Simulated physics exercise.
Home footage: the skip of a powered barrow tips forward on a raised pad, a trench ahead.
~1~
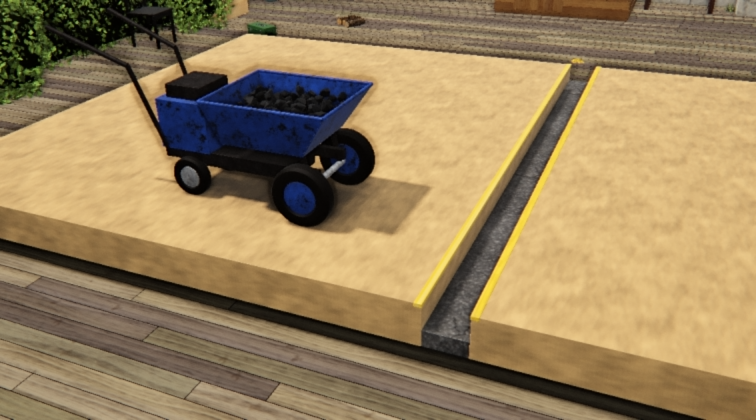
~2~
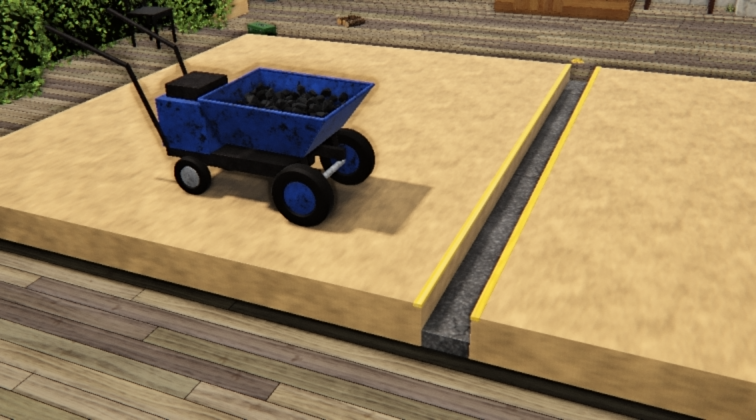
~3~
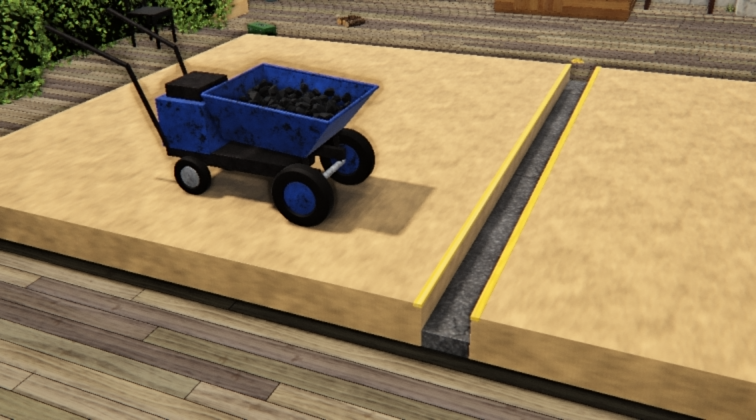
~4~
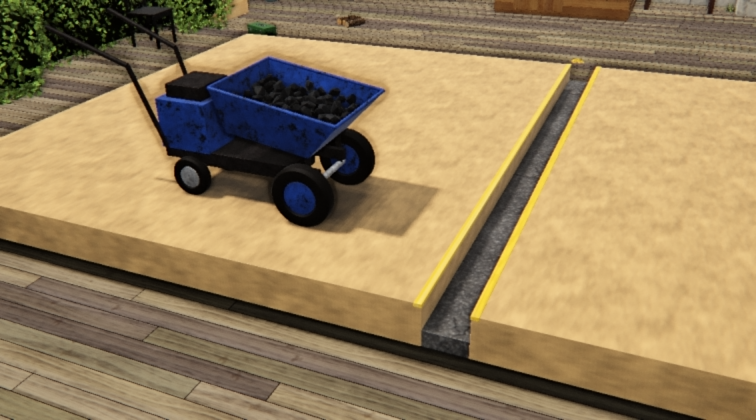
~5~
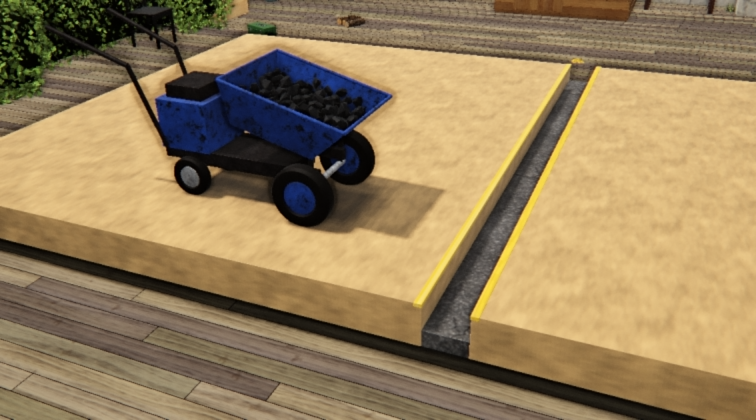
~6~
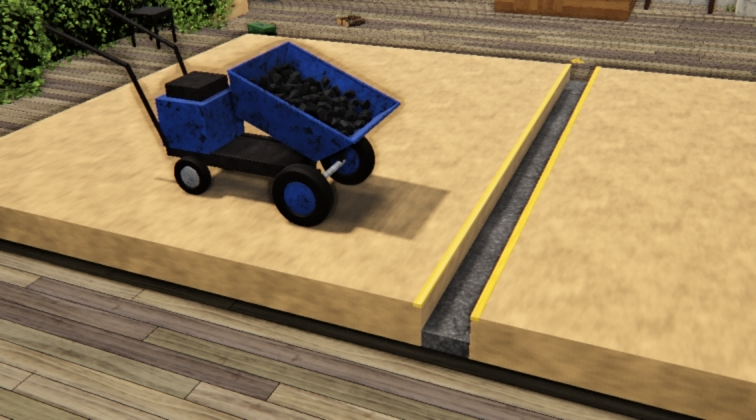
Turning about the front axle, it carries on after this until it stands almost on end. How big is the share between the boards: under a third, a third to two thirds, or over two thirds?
Most likely the part landing in the trench will be short of a third.
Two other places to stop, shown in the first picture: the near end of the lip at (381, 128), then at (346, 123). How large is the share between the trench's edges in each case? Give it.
Close to 80 in a hundred, and close to 40 in a hundred.
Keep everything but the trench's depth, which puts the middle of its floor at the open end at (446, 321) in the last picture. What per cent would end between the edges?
I'd say roughly 20 in a hundred.
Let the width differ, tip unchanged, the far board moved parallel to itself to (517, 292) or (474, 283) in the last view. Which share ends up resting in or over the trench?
About 20 %, then 20 %.
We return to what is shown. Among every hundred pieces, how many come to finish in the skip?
Around 25 per cent.
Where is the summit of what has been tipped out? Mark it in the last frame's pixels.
Near (435, 199).
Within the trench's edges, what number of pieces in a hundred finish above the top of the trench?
0 per cent or so.
Shortly afterwards, skip tipped steeply; the whole lot in the skip.
Next, skip tipped right over; the bulk in the skip; near a quarter short of the trench; only a few in or heaped over the trench; only a few falling.
Some moments later, skip tipped right over; near a quarter in the skip; near half short of the trench; a little in or heaped over the trench.
In the end, skip tipped right over; near a quarter in the skip; near half short of the trench; near a quarter in or heaped over the trench; none at all beyond it.
